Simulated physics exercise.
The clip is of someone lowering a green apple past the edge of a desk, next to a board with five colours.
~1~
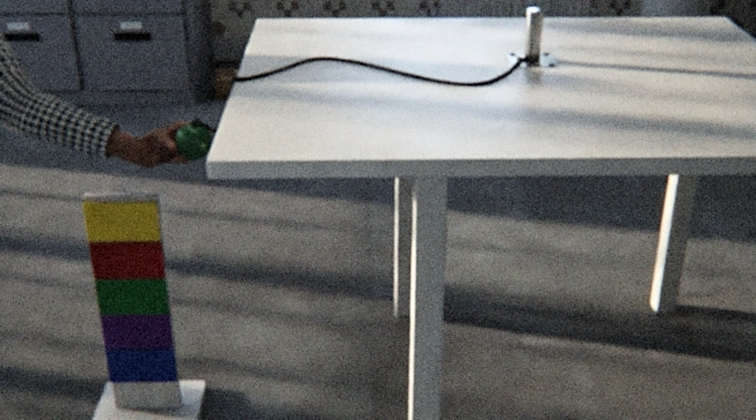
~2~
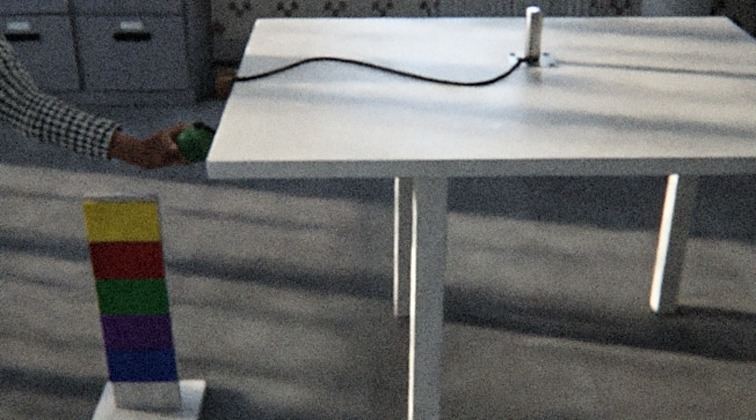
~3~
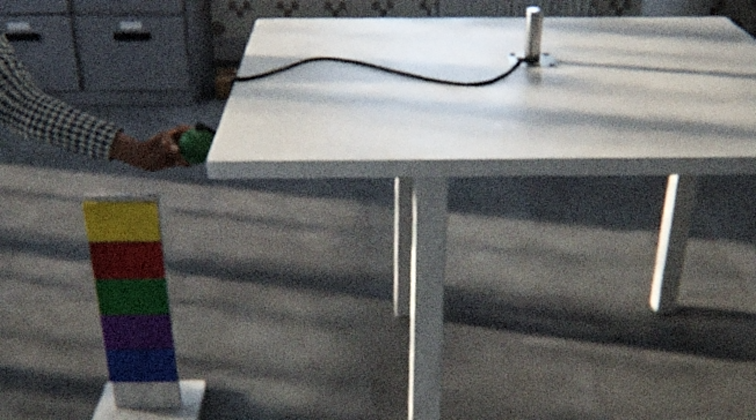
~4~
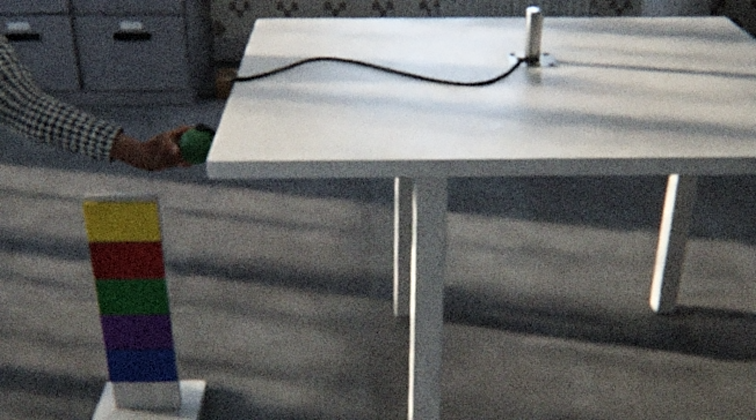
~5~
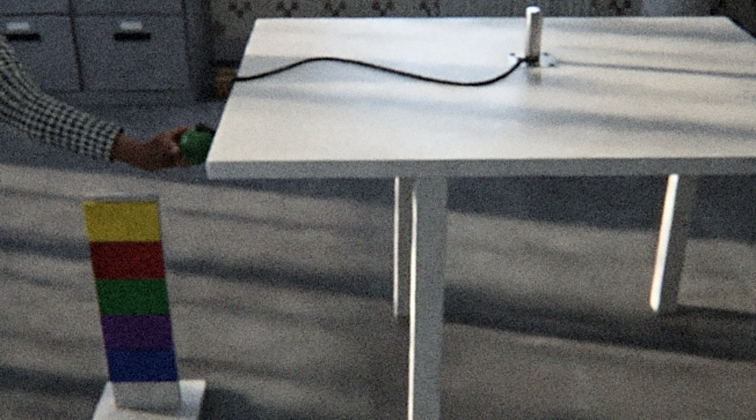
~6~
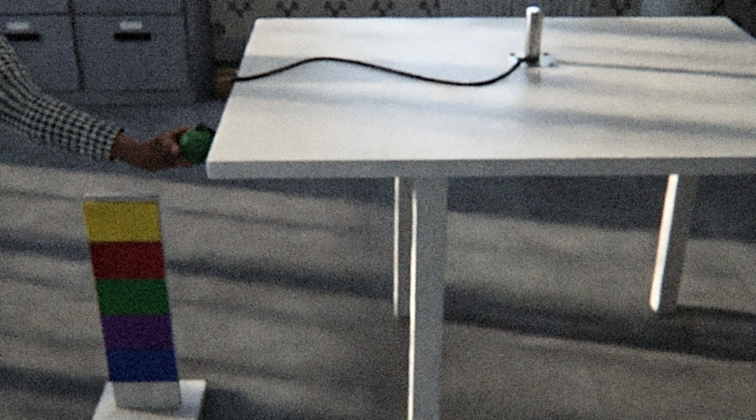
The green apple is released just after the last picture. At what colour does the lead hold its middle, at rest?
Its centre hangs level with the red band.
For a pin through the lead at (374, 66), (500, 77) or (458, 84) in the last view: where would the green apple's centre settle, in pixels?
Try by try, around (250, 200), (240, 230) and (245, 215).
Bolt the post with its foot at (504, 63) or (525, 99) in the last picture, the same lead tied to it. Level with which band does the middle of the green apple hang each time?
In that order: Green; green.
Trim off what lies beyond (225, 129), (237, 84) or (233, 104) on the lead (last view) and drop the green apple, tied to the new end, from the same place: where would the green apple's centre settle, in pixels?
Near (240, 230), (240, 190) and (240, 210).
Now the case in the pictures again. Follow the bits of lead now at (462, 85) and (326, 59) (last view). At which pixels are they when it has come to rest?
The first at (416, 67), the second at (258, 79).
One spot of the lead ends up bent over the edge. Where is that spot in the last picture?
At (303, 62), roughly.
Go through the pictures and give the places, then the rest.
Green apple (194, 142); yellow (122, 223); red (127, 261); green (132, 298); purple (137, 333); blue (141, 367), in the first picture.
Green apple (196, 144); lead through (509, 73) (449, 83) (382, 68) (308, 61) (249, 79), in the second picture.
Green apple (197, 146), in the third picture.
Green apple (198, 146); lead through (509, 73) (449, 83) (382, 68) (308, 61) (249, 79), in the fourth picture.
Green apple (198, 146), in the fifth picture.
Green apple (198, 146); lead through (509, 73) (449, 83) (382, 68) (308, 61) (249, 79), in the sixth picture.
A little later, apple near (238, 240); level with red.
Next, apple near (249, 254); level with red.
When it is over, apple near (242, 255); level with red. Its middle rests at the red band.
